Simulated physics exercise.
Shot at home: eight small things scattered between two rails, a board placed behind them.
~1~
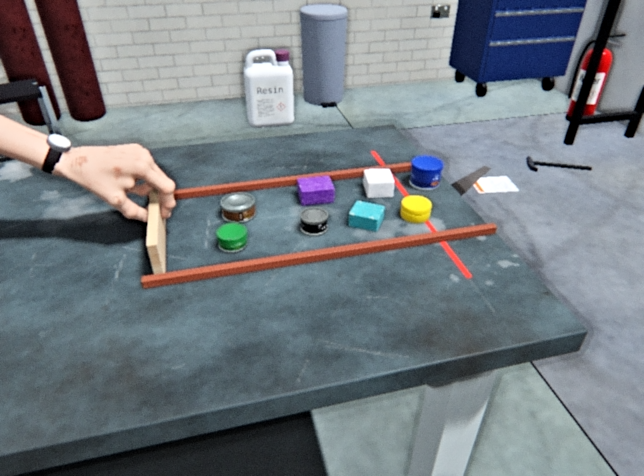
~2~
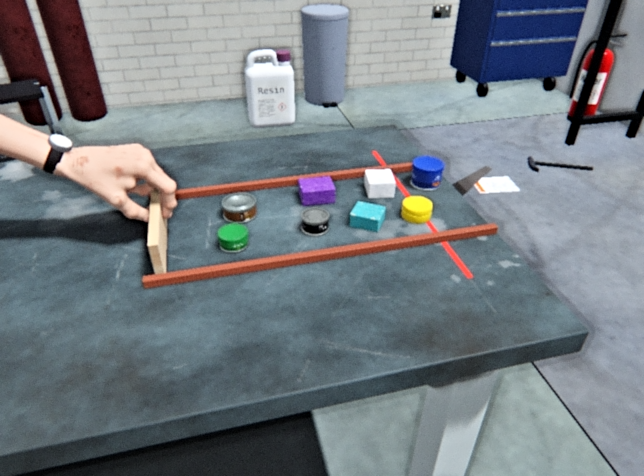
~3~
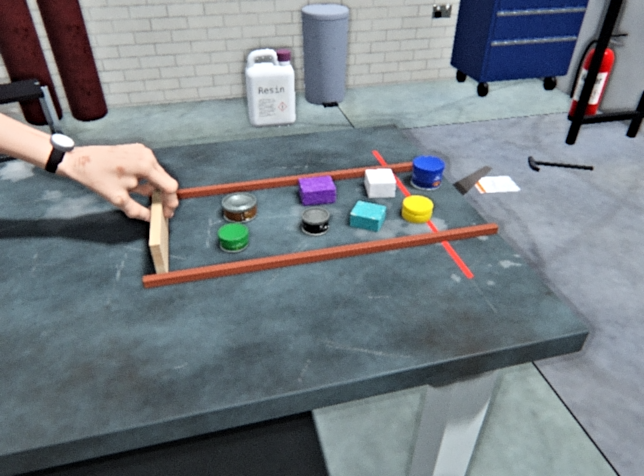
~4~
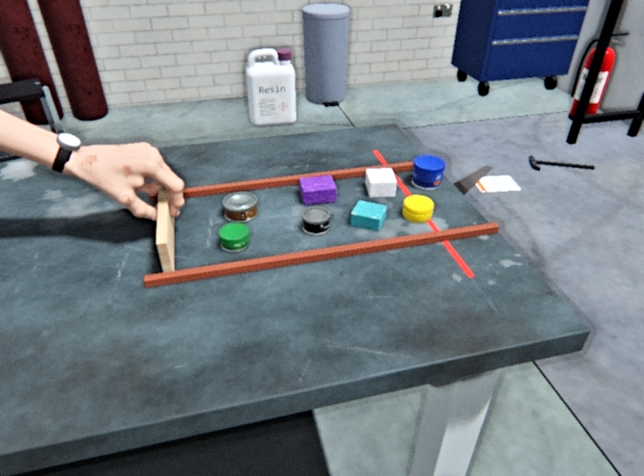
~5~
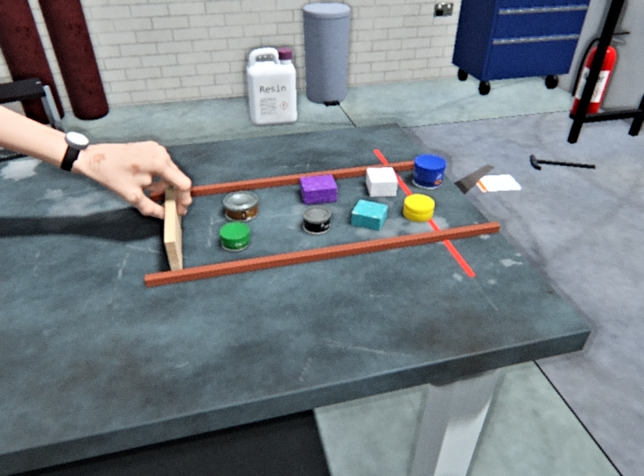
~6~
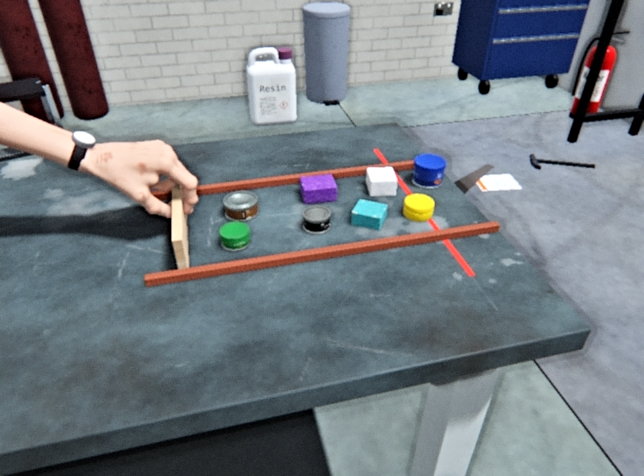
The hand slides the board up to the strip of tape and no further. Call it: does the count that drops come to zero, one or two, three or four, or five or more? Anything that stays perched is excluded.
It comes to one or two.
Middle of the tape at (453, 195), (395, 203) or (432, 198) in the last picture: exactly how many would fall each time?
The counts: 5, 0 and 3.
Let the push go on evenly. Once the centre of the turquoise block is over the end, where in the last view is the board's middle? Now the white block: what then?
With the turquoise block it sits around (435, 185), with the white block around (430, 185).
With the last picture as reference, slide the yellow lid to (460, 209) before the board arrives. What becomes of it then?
Well, the yellow lid does not stay.
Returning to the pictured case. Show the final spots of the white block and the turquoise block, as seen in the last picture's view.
First object about (437, 172); second object about (462, 208).
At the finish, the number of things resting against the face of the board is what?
All in all, 4.
A little later, none off yet; blue tin at rest near (429, 171); yellow lid at rest near (419, 208); white block at rest near (381, 182).
Next, none off yet; blue tin at rest near (429, 171); yellow lid at rest near (419, 208); white block at rest near (385, 181).
When it is over, the number that fall off is one or two; down, blue tin.
